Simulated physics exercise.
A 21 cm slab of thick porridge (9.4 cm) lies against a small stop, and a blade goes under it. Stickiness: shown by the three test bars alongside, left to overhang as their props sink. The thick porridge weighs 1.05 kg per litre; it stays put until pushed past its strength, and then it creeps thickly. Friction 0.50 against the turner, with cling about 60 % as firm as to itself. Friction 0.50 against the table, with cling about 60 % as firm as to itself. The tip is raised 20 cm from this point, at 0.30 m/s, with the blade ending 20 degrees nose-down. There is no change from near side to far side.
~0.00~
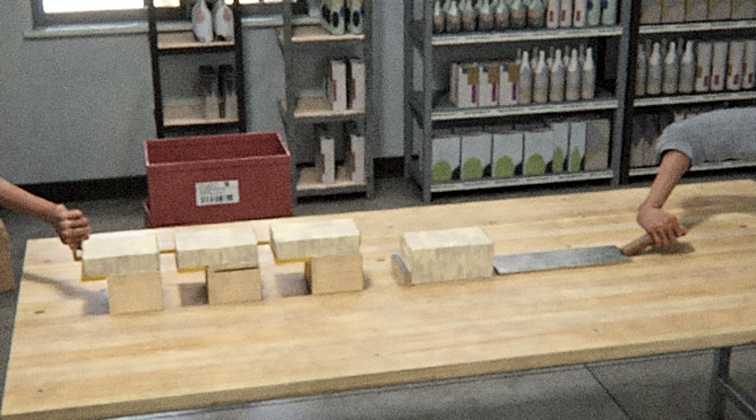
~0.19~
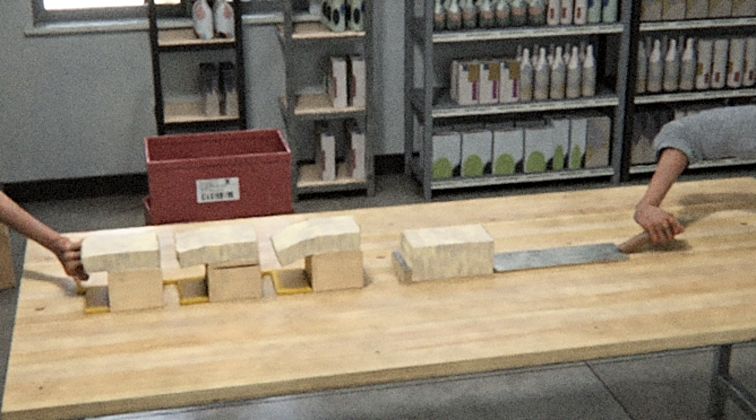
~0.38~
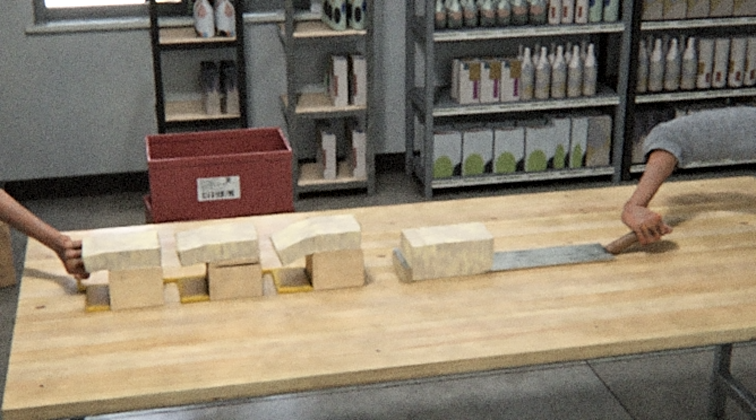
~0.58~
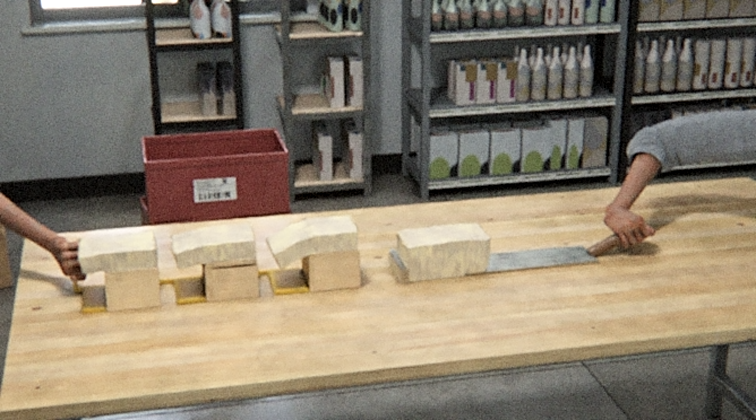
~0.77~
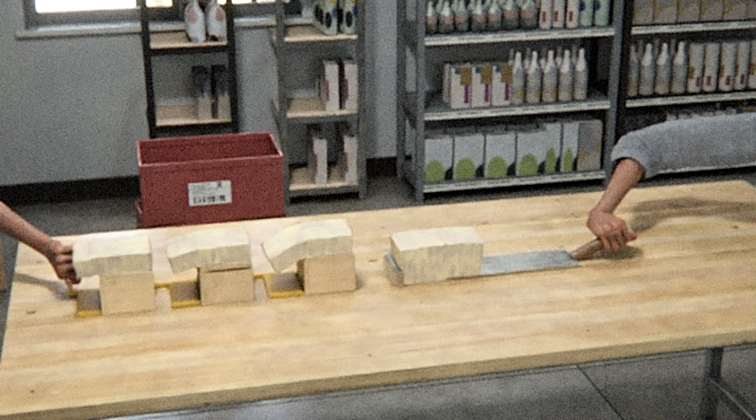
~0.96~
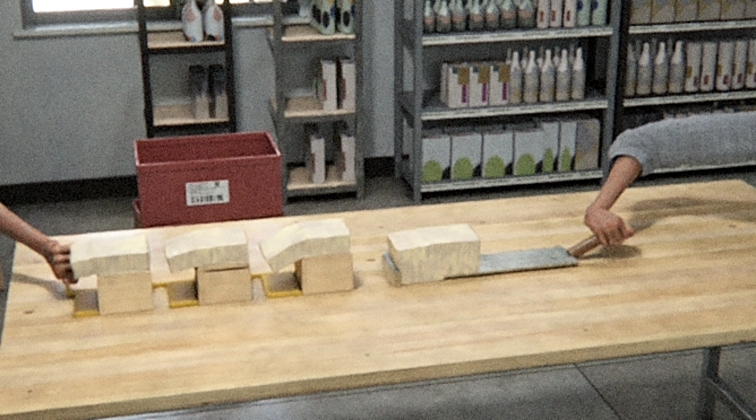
In the video, a hand at left lowers a yellow-edged support beneath three pale bars on wooden blocks, and their overhanging left ends sag; then a hand at right slides a flat metal blade leftward under a pale slab.
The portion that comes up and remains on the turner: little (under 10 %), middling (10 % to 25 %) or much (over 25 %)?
The portion that comes up and stays on the turner is sizeable, above 25 %.
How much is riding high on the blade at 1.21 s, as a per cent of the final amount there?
Around 70 per cent.
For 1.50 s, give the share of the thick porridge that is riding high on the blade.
Around 35 %.
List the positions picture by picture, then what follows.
Handle end of the blade at (632, 262), not yet moved; highest point of the thick porridge at (422, 249); the tips have sunk 0, 0, 0 (left to right), in the first picture.
Handle end of the blade at (630, 259), moved 9 mm; highest point of the thick porridge at (423, 246); the tips have sunk 3 mm, 9 mm, 2.8 cm (left to right), in the second picture.
Handle end of the blade at (616, 260), moved 4.7 cm; highest point of the thick porridge at (489, 238); the tips have sunk 4 mm, 1.0 cm, 3.0 cm (left to right), in the third picture.
Handle end of the blade at (599, 262), moved 8.5 cm; highest point of the thick porridge at (457, 241); the tips have sunk 5 mm, 1.2 cm, 3.3 cm (left to right), in the fourth picture.
Handle end of the blade at (581, 267), moved 12 cm; highest point of the thick porridge at (444, 244); the tips have sunk 6 mm, 1.3 cm, 3.6 cm (left to right), in the fifth picture.
Handle end of the blade at (578, 263), moved 12 cm; highest point of the thick porridge at (456, 241); the tips have sunk 7 mm, 1.5 cm, 3.8 cm (left to right), in the sixth picture.
By 1.21 s, the tip is 7.8 cm up.
By 1.50 s, the tip is 16 cm up.
By 1.80 s, the tip is 20 cm up and 35 % is riding high on the blade.
By 2.09 s, the tip is 20 cm up and 34 % is riding high on the blade.
By 2.90 s, at the end, the tip is 20 cm up and 34 % is riding high on the blade.
